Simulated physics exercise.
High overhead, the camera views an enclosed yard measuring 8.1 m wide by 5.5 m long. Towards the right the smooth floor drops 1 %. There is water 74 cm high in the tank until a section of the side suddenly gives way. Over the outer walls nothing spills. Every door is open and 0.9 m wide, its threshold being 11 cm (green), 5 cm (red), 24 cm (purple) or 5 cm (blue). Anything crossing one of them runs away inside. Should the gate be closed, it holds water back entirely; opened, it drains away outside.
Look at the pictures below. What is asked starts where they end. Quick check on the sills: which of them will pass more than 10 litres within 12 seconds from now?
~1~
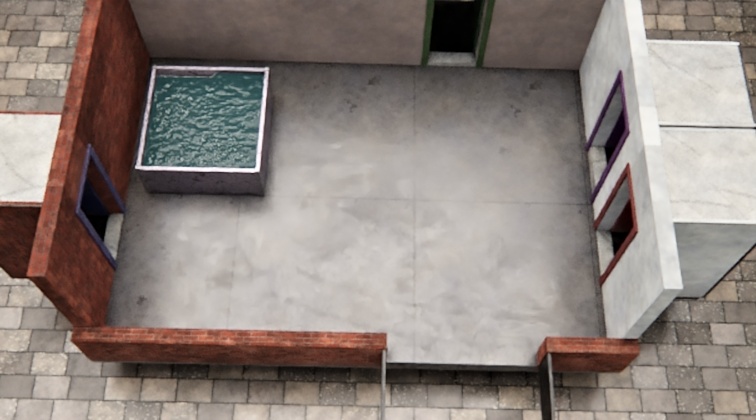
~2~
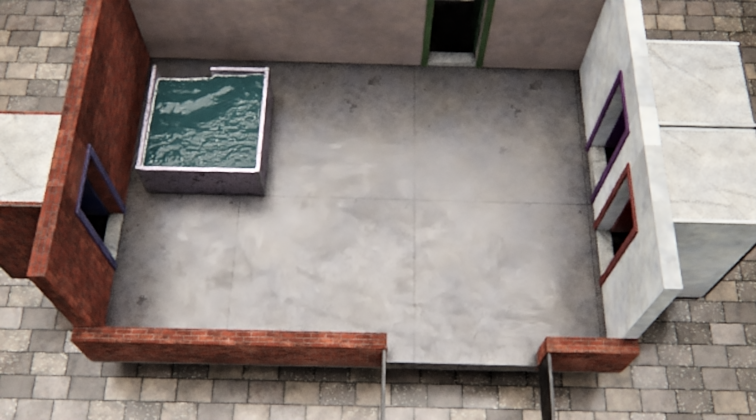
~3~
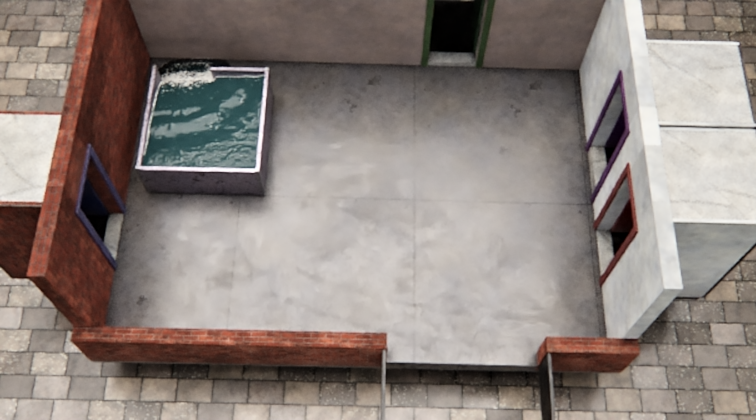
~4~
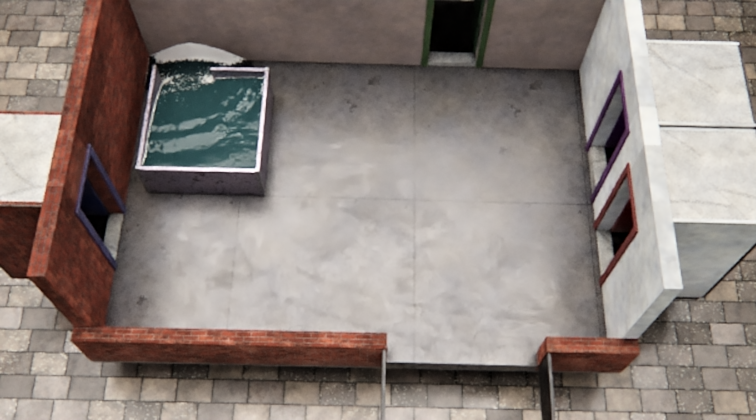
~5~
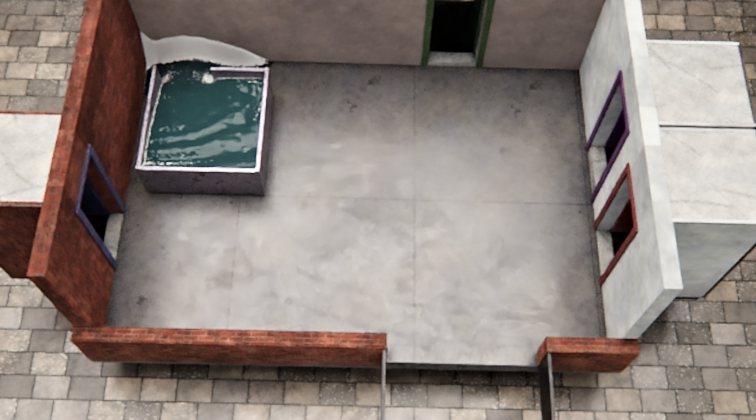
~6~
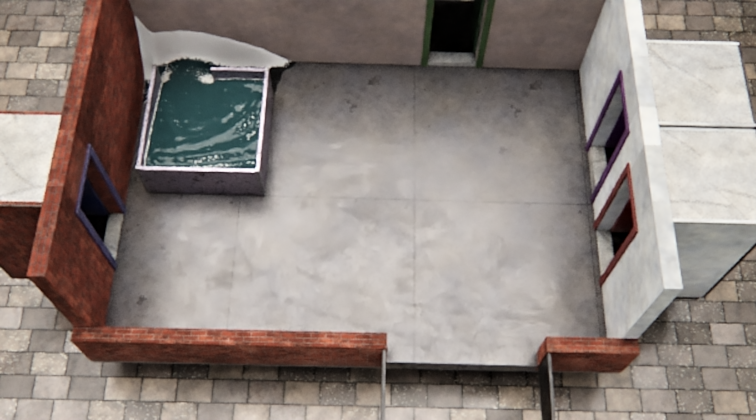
Sill check: Green door passes less or equal; red door passes more; purple door passes less or equal; blue door passes more.
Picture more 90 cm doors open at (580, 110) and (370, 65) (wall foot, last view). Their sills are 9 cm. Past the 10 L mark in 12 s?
The first doorway goes beyond and the second stays inside.
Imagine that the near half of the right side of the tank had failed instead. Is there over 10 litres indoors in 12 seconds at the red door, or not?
Red: Exceeds.
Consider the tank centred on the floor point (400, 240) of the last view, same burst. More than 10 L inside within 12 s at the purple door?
So the purple door keeps within it.
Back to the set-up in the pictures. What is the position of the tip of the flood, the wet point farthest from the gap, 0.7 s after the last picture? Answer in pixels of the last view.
At about (401, 68).
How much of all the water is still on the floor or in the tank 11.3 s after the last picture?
Around 88 percent of the water.
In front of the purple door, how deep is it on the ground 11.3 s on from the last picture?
Depth: ~ 10.0 cm.
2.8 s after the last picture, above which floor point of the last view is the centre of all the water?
Near (263, 141).
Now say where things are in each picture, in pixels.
In the first picture, the tank at (205, 120) is whole and still, 74 cm deep.
In the second picture, the front is at a hidden place, 0.6 m from the gap on the tank's far side; 0.3 m2 of floor is under water; 74 cm left at the back of the tank.
In the third picture, the front is at (221, 63), 0.9 m from the gap on the tank's far side; 0.9 m2 of floor is under water; 74 cm left at the back of the tank.
In the fourth picture, the front is at (247, 61), 1.2 m from the gap on the tank's far side; 1.4 m2 of floor is under water; 74 cm left at the back of the tank.
In the fifth picture, water pours out on the tank's far side and has run 1.6 m, to (270, 62); typically 18 cm deep outside, 69 cm at the tank's back.
In the sixth picture, the front is at (292, 62), 2.0 m from the gap on the tank's far side; 1.7 m2 of floor is under water; 61 cm left at the back of the tank.
Then, 0.7 s after the last picture water covers 10 % of the floor and is deepest (66 cm) near (160, 61); green door not reached, red door not reached, purple door not reached, blue door not reached.
Then, 1.5 s after the last picture water covers 30 % of the floor and is deepest (48 cm) near (159, 69); green door 3 cm at the sill, 0 L in, red door not reached, purple door not reached, blue door 10 cm at the sill, 0 L in.
Then, 2.8 s after the last picture water covers 55 % of the floor and is deepest (32 cm) near (150, 61); green door 6 cm at the sill, 0 L in, red door not reached, purple door 12 cm at the sill, 0 L in, blue door 8 cm at the sill, 13 L in.
Then, 6.3 s after the last picture water covers 85 % of the floor and is deepest (21 cm) near (602, 352); green door 3 cm at the sill, 0 L in, red door 7 cm at the sill, 9 L in, purple door 10 cm at the sill, 0 L in, blue door 4 cm at the sill, 20 L in.
Then, 11.3 s after the last picture water covers 90 % of the floor and is deepest (12 cm) near (581, 148); green door 2 cm at the sill, 0 L in, red door 9 cm at the sill, 78 L in, purple door 10 cm at the sill, 0 L in, blue door 2 cm at the sill, 20 L in.
